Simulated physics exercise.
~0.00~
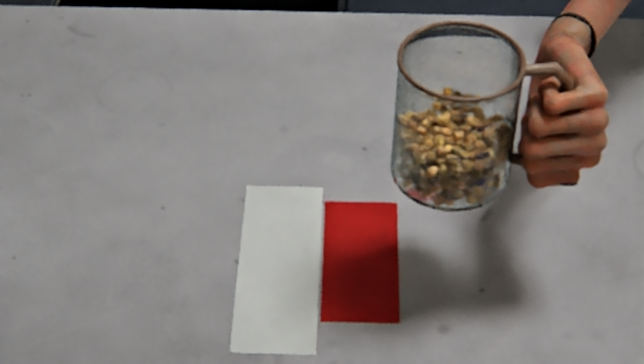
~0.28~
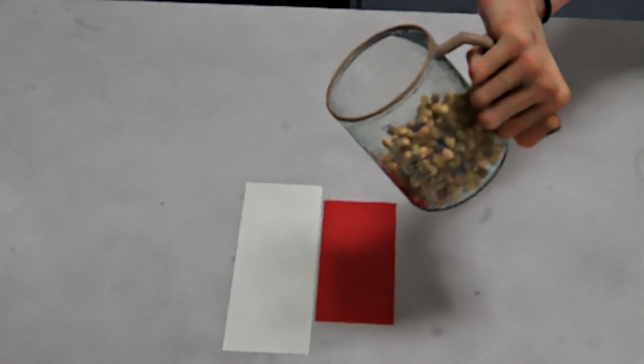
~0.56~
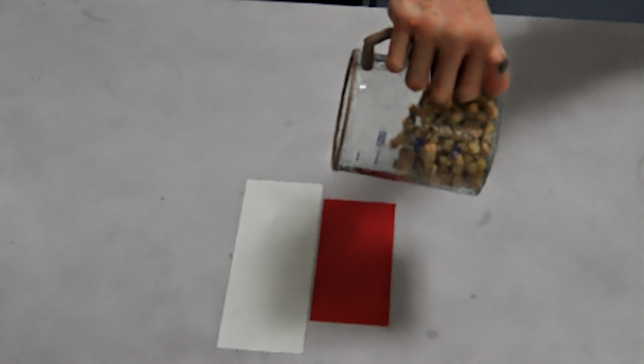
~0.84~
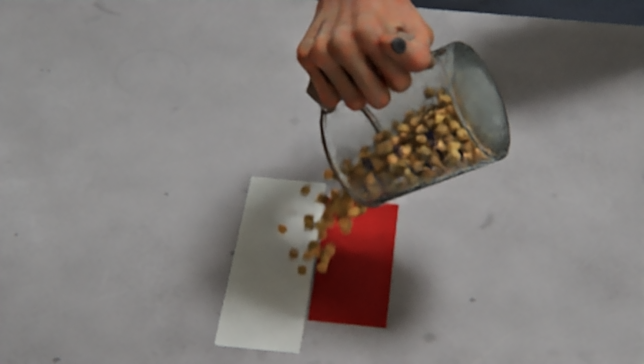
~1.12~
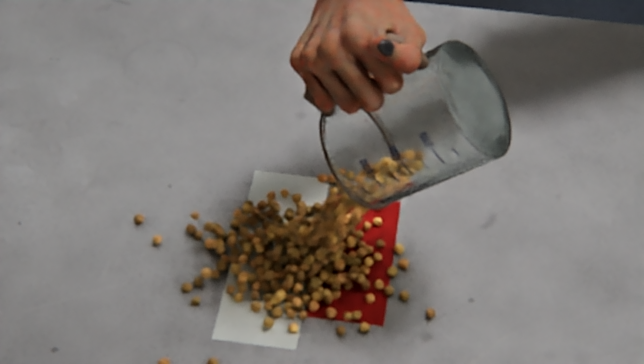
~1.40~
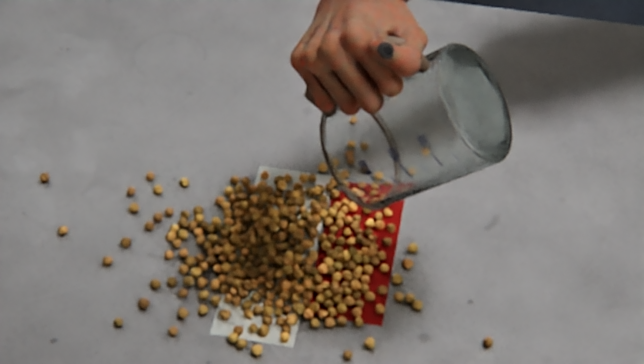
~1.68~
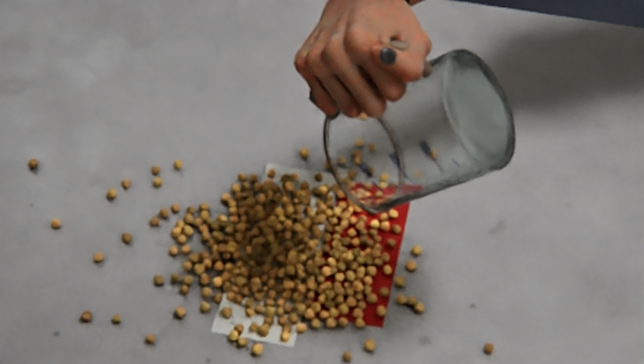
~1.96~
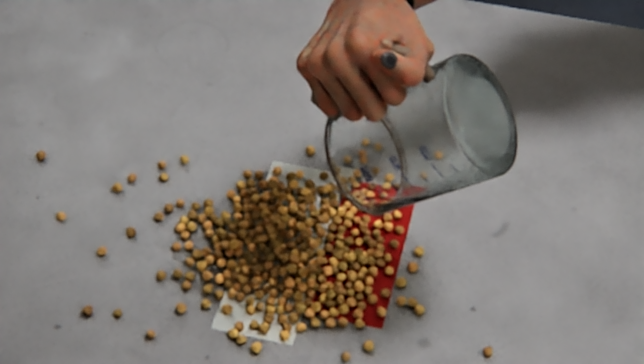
A hand tips a clear jug of dried chickpeas leftward above a white mat and a red mat lying side by side on a grey table. The chickpeas pour out into a heap across both mats, some scattering onto the bare table, and the emptied jug stays tilted above them.
